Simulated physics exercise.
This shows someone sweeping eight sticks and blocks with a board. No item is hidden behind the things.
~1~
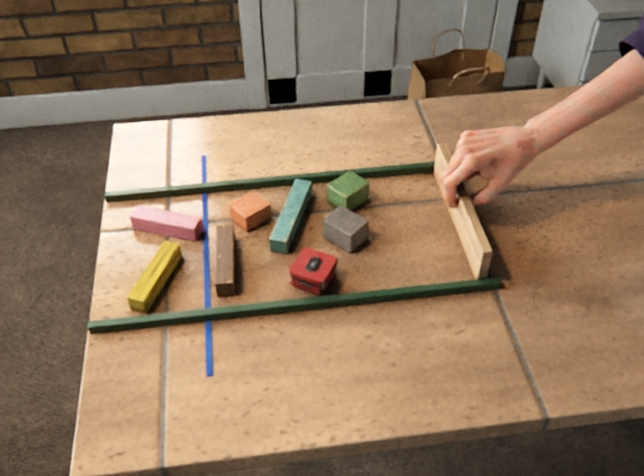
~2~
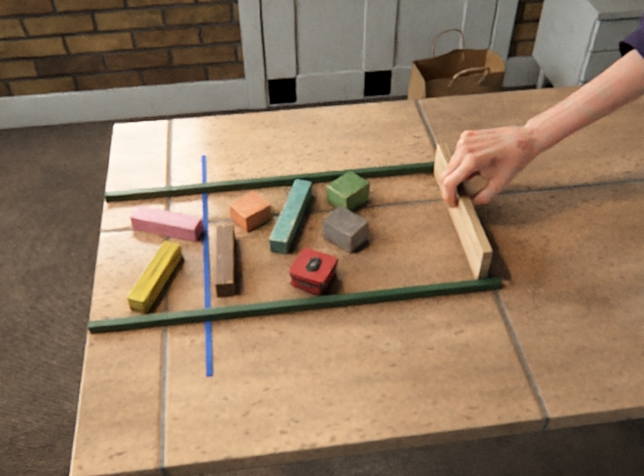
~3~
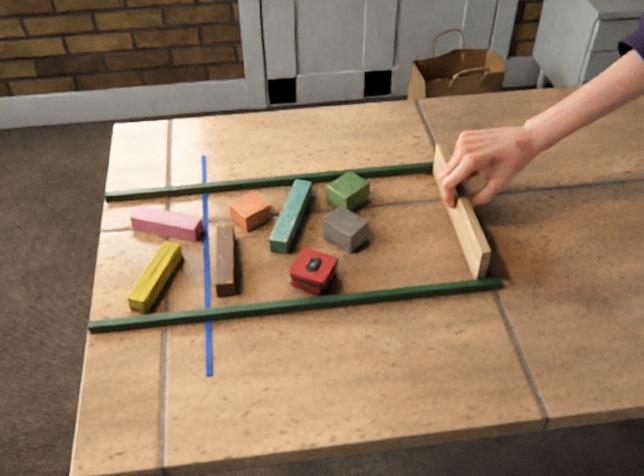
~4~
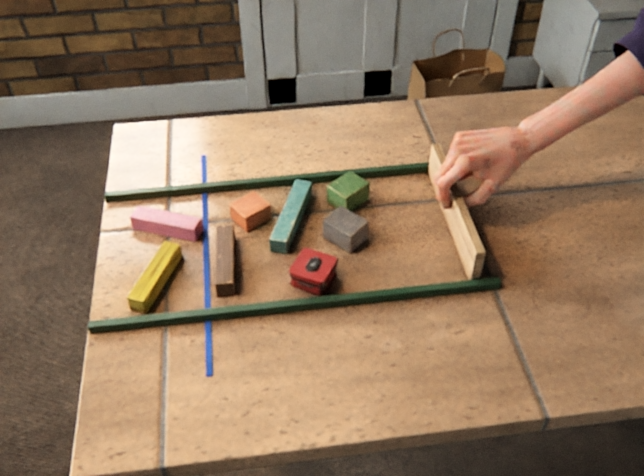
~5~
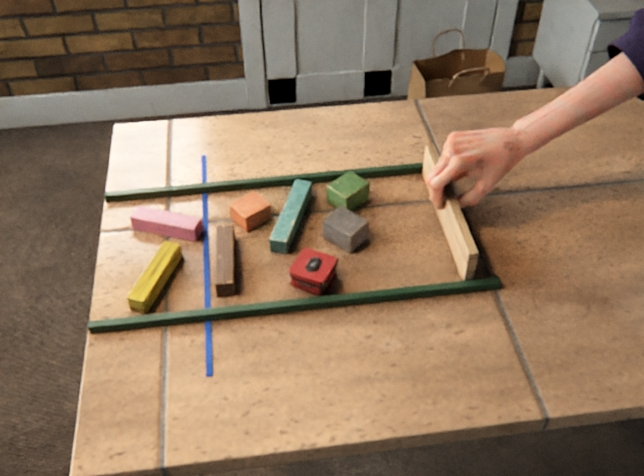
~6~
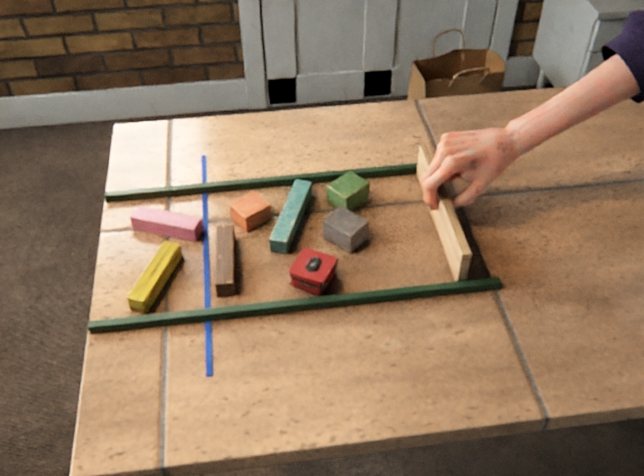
A hand gripping a pale wooden board at the right slides it slightly leftward between two green rails, while the blocks and the camera stay still. The tan tabletop is seen from above at an angle, with a brick wall and paper bag behind. Yellow and pink bars lie left of a blue tape line; brown, orange, turquoise, red, green and grey pieces sit right of it.
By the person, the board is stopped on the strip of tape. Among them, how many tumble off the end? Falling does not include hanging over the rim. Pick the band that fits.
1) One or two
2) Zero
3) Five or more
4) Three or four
(2) Zero.
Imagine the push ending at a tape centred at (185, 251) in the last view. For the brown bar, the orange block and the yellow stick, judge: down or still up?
Here the brown bar remains in place while the orange block remains in place and the yellow stick remains in place.
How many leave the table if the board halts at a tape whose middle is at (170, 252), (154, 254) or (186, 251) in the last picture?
The three tries give 1, 3 and 1.
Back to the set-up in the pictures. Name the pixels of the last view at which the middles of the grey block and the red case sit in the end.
I'd put one at around (191, 237) and the other at around (188, 293).
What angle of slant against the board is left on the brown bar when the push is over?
About 15 degrees.
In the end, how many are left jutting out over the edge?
The number would be 1.
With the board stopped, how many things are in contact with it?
3 of them.
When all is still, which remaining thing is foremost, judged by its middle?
Pink bar.
Soon after, none off yet; yellow stick at rest near (156, 276); pink bar at rest near (167, 223); brown bar at rest near (225, 260).
At rest, the number that fall off is zero.
